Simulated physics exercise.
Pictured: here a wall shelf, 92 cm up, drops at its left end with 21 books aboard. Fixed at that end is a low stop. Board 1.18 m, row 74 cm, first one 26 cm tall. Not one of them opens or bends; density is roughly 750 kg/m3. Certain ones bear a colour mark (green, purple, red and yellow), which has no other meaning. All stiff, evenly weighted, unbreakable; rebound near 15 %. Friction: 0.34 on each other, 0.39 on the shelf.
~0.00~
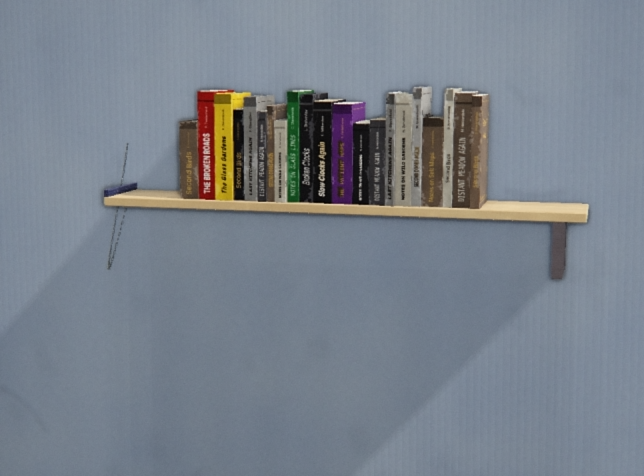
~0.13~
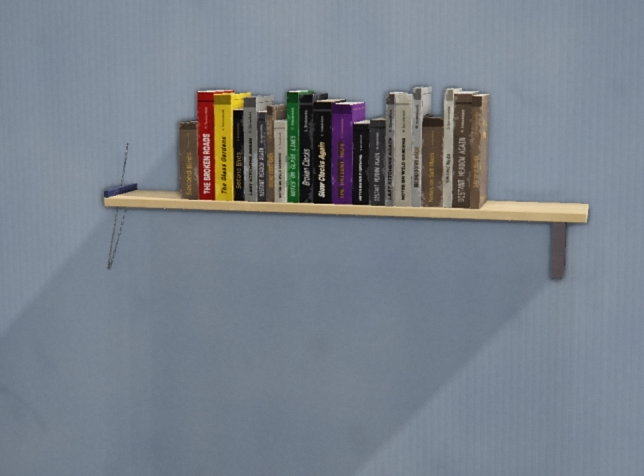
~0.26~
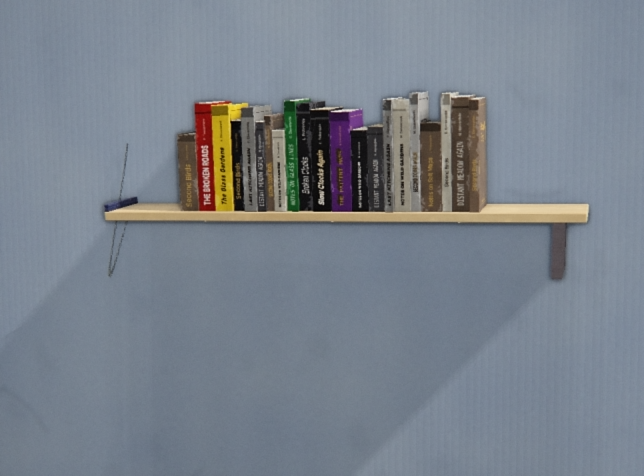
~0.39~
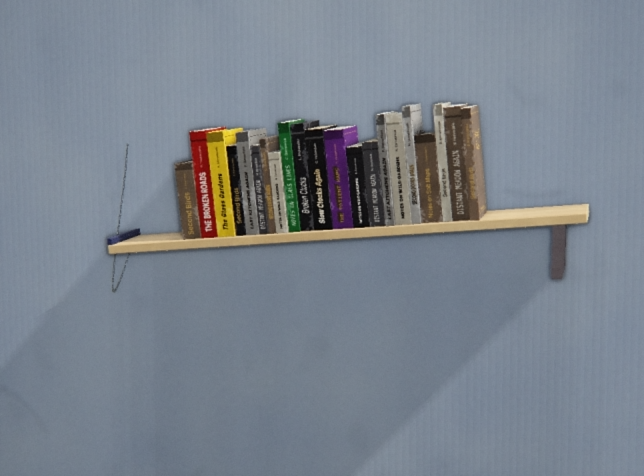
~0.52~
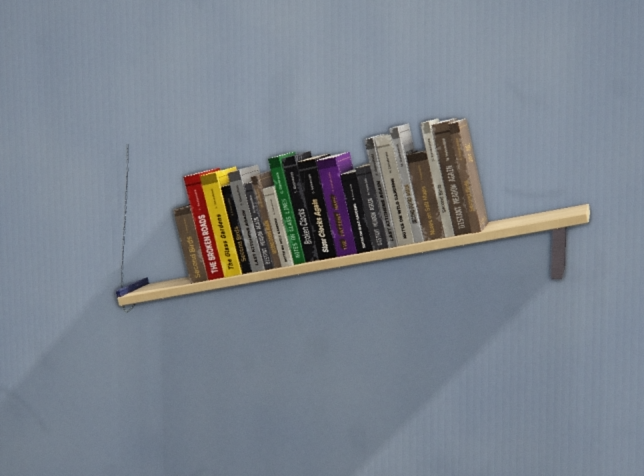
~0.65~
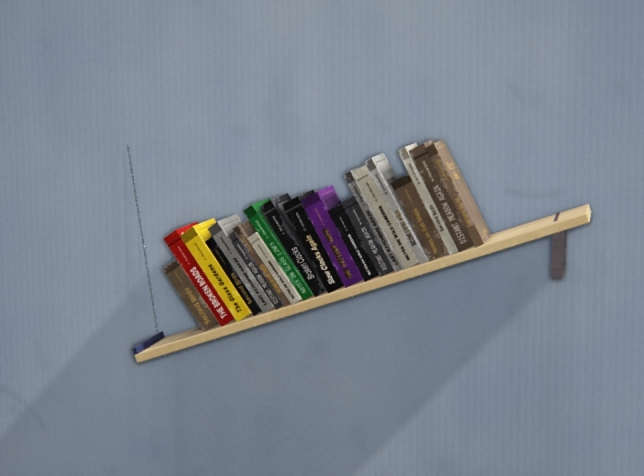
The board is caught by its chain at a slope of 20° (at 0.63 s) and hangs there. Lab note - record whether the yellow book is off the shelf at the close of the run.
Departs.
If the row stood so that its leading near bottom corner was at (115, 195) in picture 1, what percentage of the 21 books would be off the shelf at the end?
0 %.
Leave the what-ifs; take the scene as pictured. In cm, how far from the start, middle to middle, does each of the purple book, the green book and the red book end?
Distances in cm - purple: 40; green: 50; red: 110.
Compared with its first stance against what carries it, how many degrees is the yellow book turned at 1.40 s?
Near 150 degrees from where it started.
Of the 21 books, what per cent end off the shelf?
Something near 15 percent.
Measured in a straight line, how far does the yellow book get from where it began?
I'd say close to 105 cm away from its start.
After 0.74 s, none of the 21 books off the shelf, 21 disturbed; yellow book 32° from how it stood; red book 33° from how it stood.
After 0.94 s, none of the 21 books off the shelf, 21 disturbed; yellow book 39° from how it stood; green book 43° from how it stood.
After 1.40 s, 3 of the 21 books off the shelf; yellow book upside down; red book upside down.
In the end (2.1 s), 3 of the 21 books off the shelf; yellow book on its side; red book on its side; green book on its side.
